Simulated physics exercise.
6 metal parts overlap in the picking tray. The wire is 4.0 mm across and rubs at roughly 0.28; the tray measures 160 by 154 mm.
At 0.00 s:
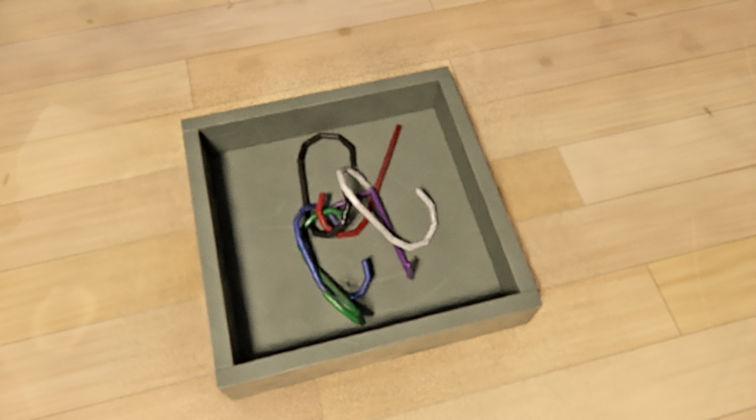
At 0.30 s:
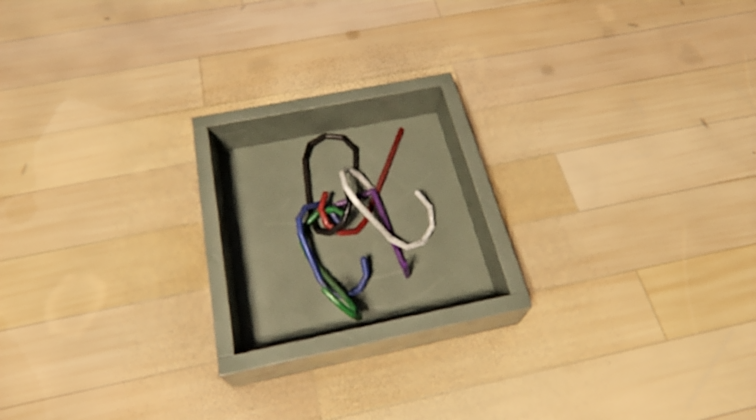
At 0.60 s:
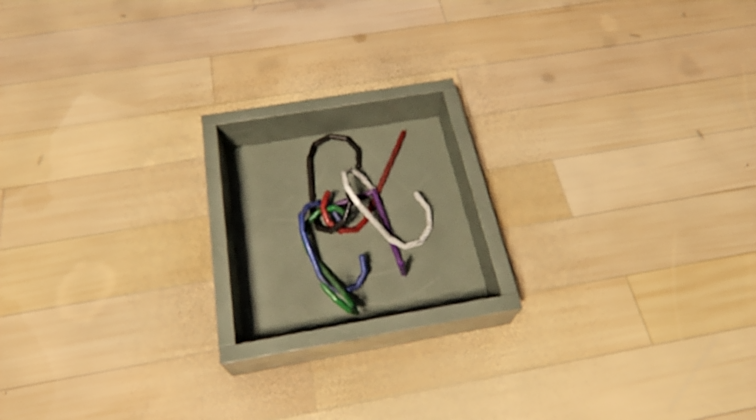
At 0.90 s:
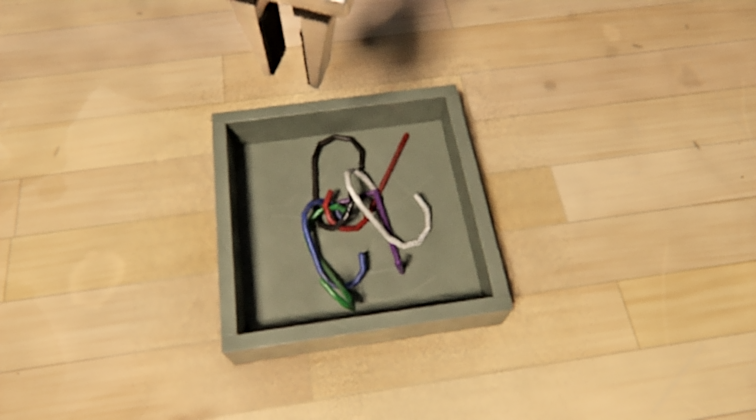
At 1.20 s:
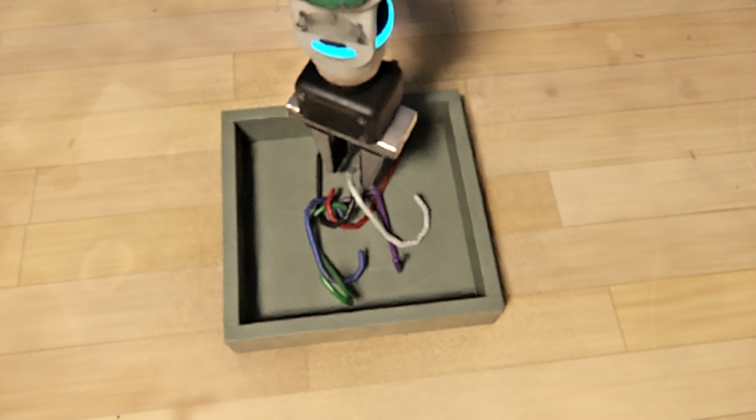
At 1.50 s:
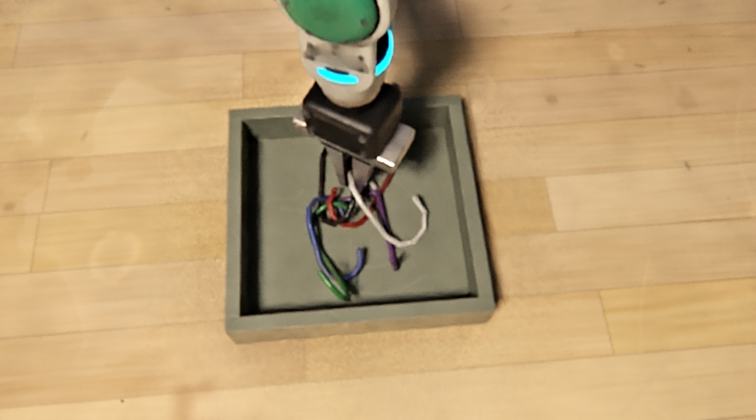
Robotic gripper descending from above into a gray tray of tangled colored metal hooks on a wooden floor, closing on the white hook.
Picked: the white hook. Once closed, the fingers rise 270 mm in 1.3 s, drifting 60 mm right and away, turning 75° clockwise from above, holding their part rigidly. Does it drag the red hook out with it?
Red hook: Remains below.
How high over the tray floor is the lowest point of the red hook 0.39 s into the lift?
About 0 mm.
After 1.89 s, lowest point more than 20 mm over the tray floor, white hook 58 mm.
After 2.21 s, lowest point more than 20 mm over the tray floor, white hook 158 mm.
After 2.80 s, lowest point more than 20 mm over the tray floor, white hook 272 mm.
At rest, hanging white hook 272 mm; the other 5 are down.
